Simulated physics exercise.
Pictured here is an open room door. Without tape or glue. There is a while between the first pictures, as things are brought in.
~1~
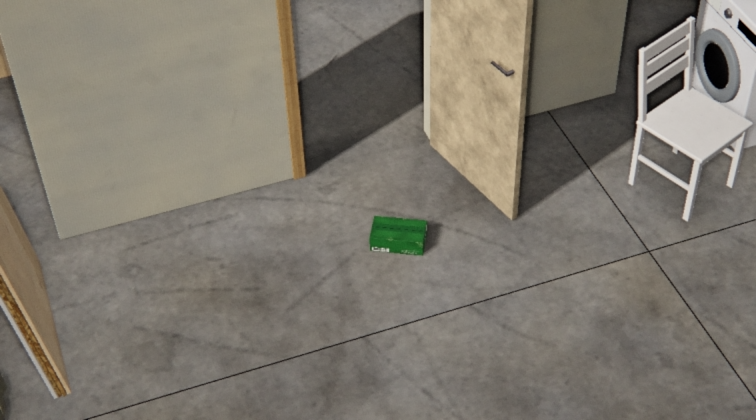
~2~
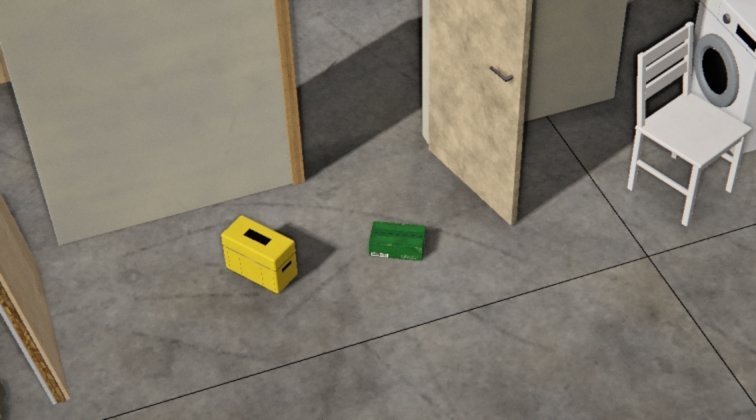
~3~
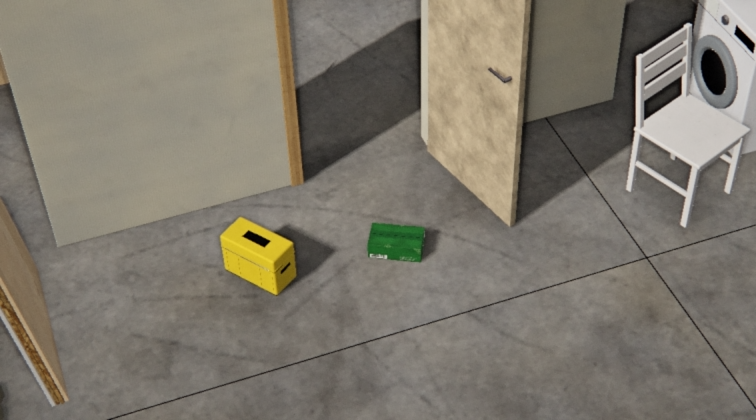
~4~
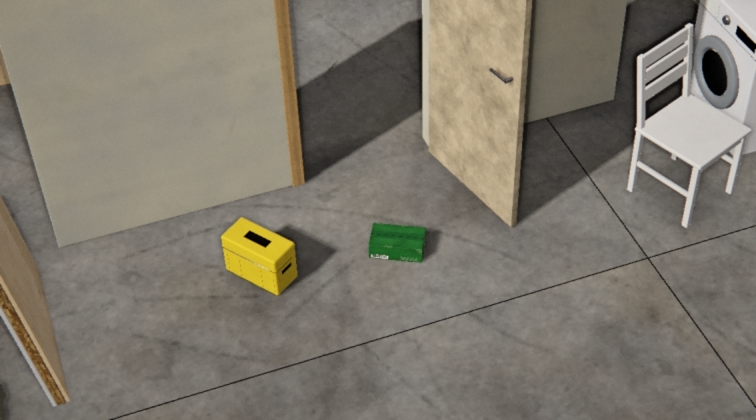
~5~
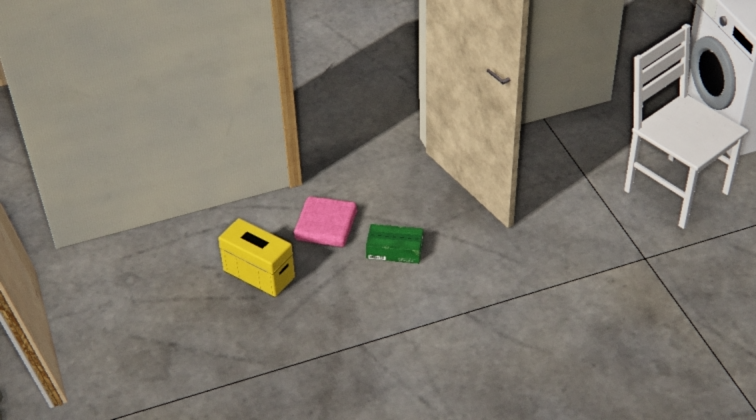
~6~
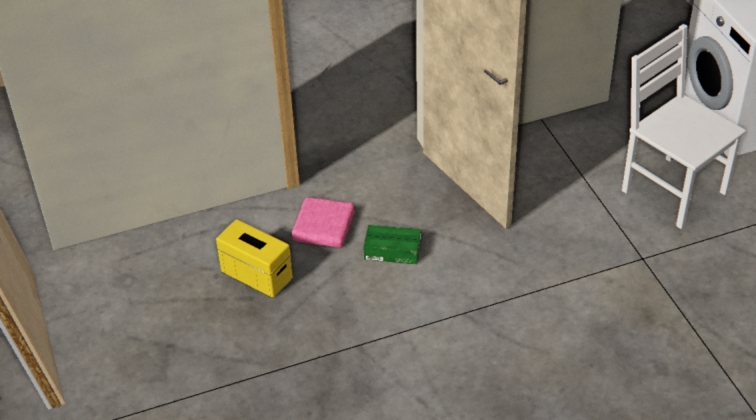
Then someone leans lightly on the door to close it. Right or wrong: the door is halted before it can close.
Wrong, it closes fully.
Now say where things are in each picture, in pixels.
In the first picture, door wide open and still.
In the second picture, door wide open and still; yellow toolbox (260, 255); green parcel (398, 241).
In the third picture, door wide open and still; yellow toolbox (259, 256); green parcel (396, 242).
In the fourth picture, door wide open and still; yellow toolbox (260, 256); green parcel (398, 243).
In the fifth picture, door wide open and still; yellow toolbox (257, 258); green parcel (395, 244).
In the sixth picture, door wide open and still; pink cushion (324, 222); yellow toolbox (255, 258).
Then, 1.10 s past the last view, door at 58°; green parcel displaced a little.
Then, 1.60 s past the last view, door at 27°; pink cushion displaced a little near (302, 219); green parcel displaced about its own width.
Finally, door at 0°; moved from the start, pink cushion and green parcel; yellow toolbox still in place. Final places as the last picture's camera would see them, pink cushion near (278, 212).
